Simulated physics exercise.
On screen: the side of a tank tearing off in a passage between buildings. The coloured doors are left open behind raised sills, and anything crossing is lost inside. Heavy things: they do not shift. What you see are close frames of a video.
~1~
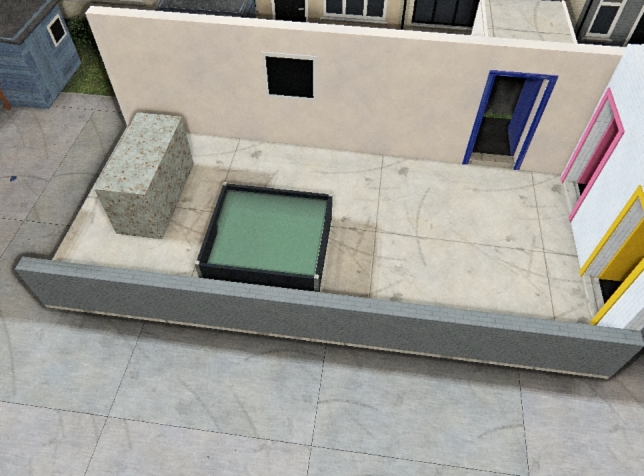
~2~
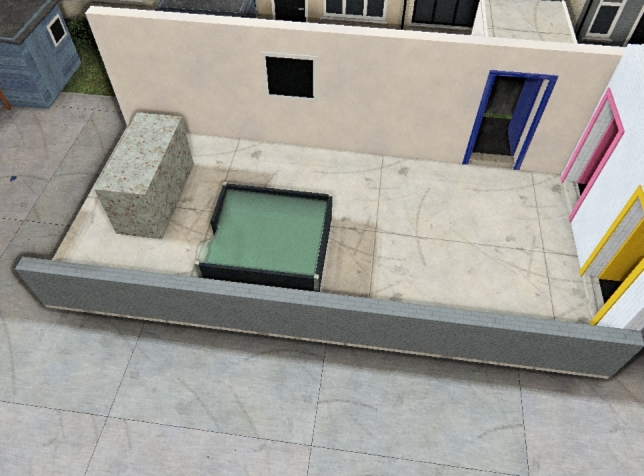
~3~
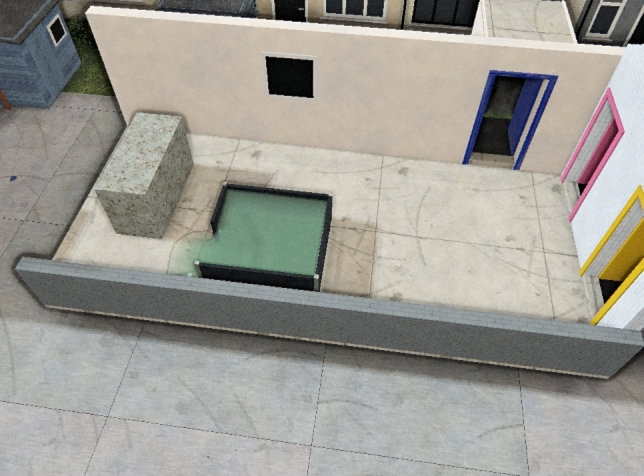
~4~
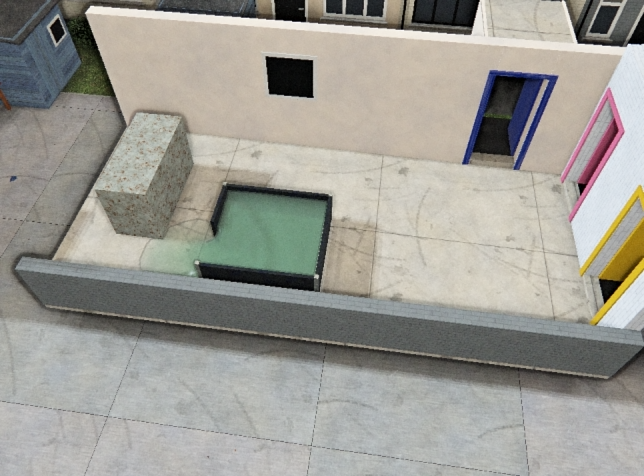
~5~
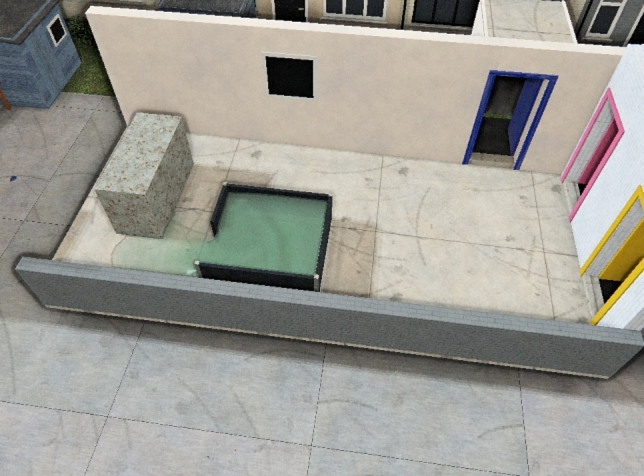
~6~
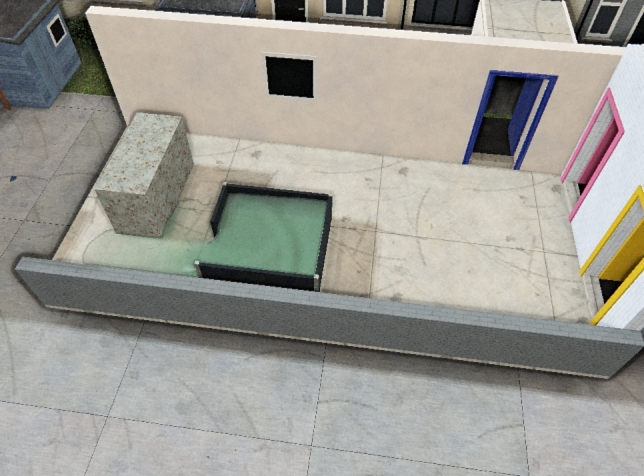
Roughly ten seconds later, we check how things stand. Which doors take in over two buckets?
Result: Most likely the blue door will not exceed two buckets; most likely the yellow door will not exceed two buckets; most likely the pink door will not exceed two buckets.
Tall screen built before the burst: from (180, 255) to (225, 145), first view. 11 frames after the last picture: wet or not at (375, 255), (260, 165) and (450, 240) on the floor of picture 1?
Listed order: Spared, swamped, spared.
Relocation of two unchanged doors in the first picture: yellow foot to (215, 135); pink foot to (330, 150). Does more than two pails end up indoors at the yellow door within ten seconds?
So the yellow door comes in low, it seems.
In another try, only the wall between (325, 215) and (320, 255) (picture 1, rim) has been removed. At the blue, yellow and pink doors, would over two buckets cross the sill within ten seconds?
Result per door - blue door: Does not exceed; yellow door: Exceeds; pink door: Exceeds.
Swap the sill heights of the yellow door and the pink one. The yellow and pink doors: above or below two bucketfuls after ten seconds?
Outcome - yellow door comes in low; pink door comes in low.
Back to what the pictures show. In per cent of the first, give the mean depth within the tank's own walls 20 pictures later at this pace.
Near 46 in a hundred.
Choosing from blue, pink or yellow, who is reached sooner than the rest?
Answer: The door marked blue.
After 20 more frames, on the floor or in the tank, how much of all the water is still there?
Estimate: Some 70 %.
A moment on, water covers 15 % of the floor; the blue door not reached, the yellow door not reached, the pink door not reached.
Next, water covers 20 % of the floor; the blue door not reached, the yellow door not reached, the pink door not reached.
Then, water covers 25 % of the floor; the blue door not reached, the yellow door not reached, the pink door not reached.
Later, water covers 30 % of the floor; the blue door not reached, the yellow door not reached, the pink door not reached.
In the end, water covers 25 % of the floor; the blue door wet at the sill, nothing in, the yellow door not reached, the pink door wet at the sill, nothing in.
